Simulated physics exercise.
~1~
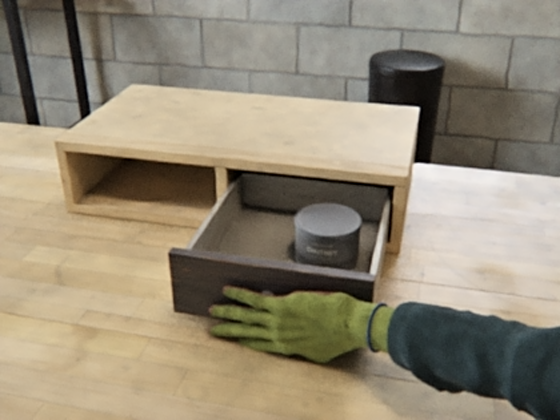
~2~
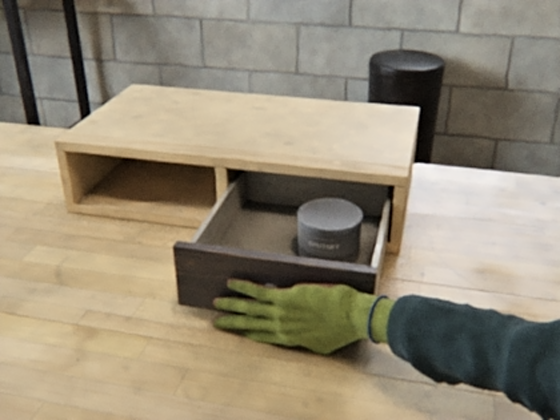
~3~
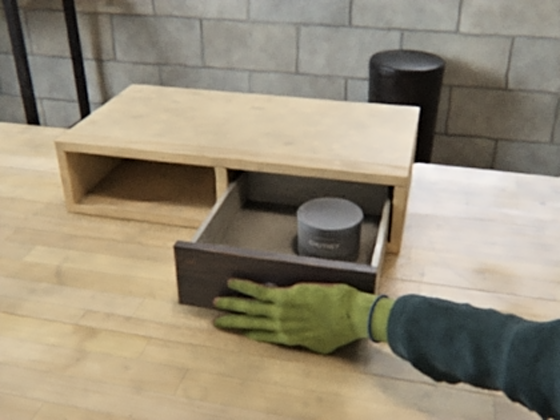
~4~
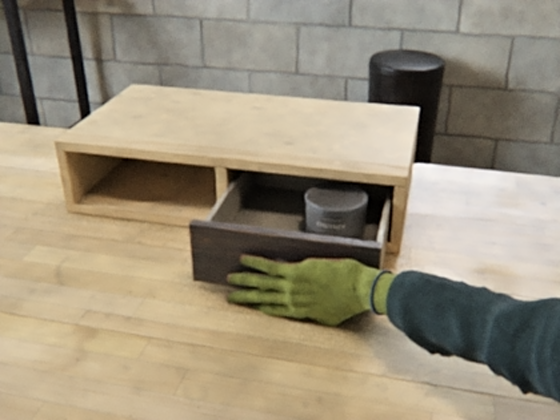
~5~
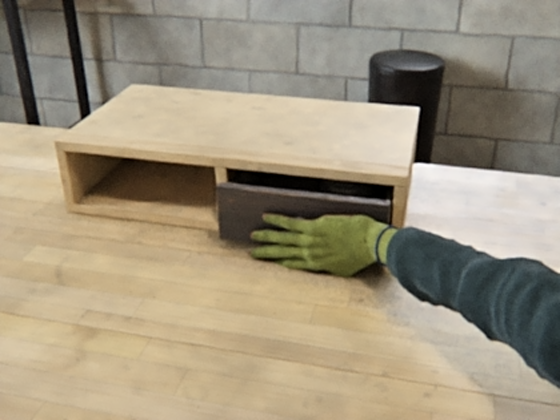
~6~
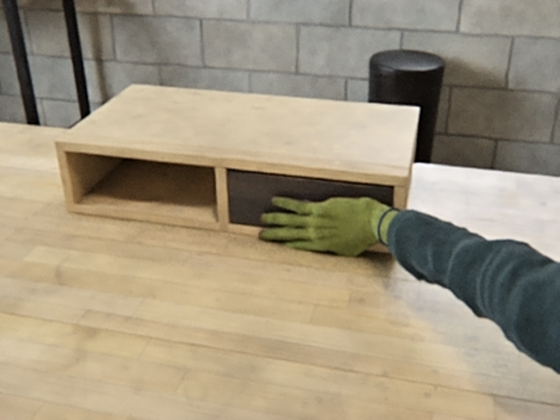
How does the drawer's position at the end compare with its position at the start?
At the start the drawer sticks well out of the right side of the chest, while at the end it is pushed all the way in, with its dark front farther back and filling the opening.
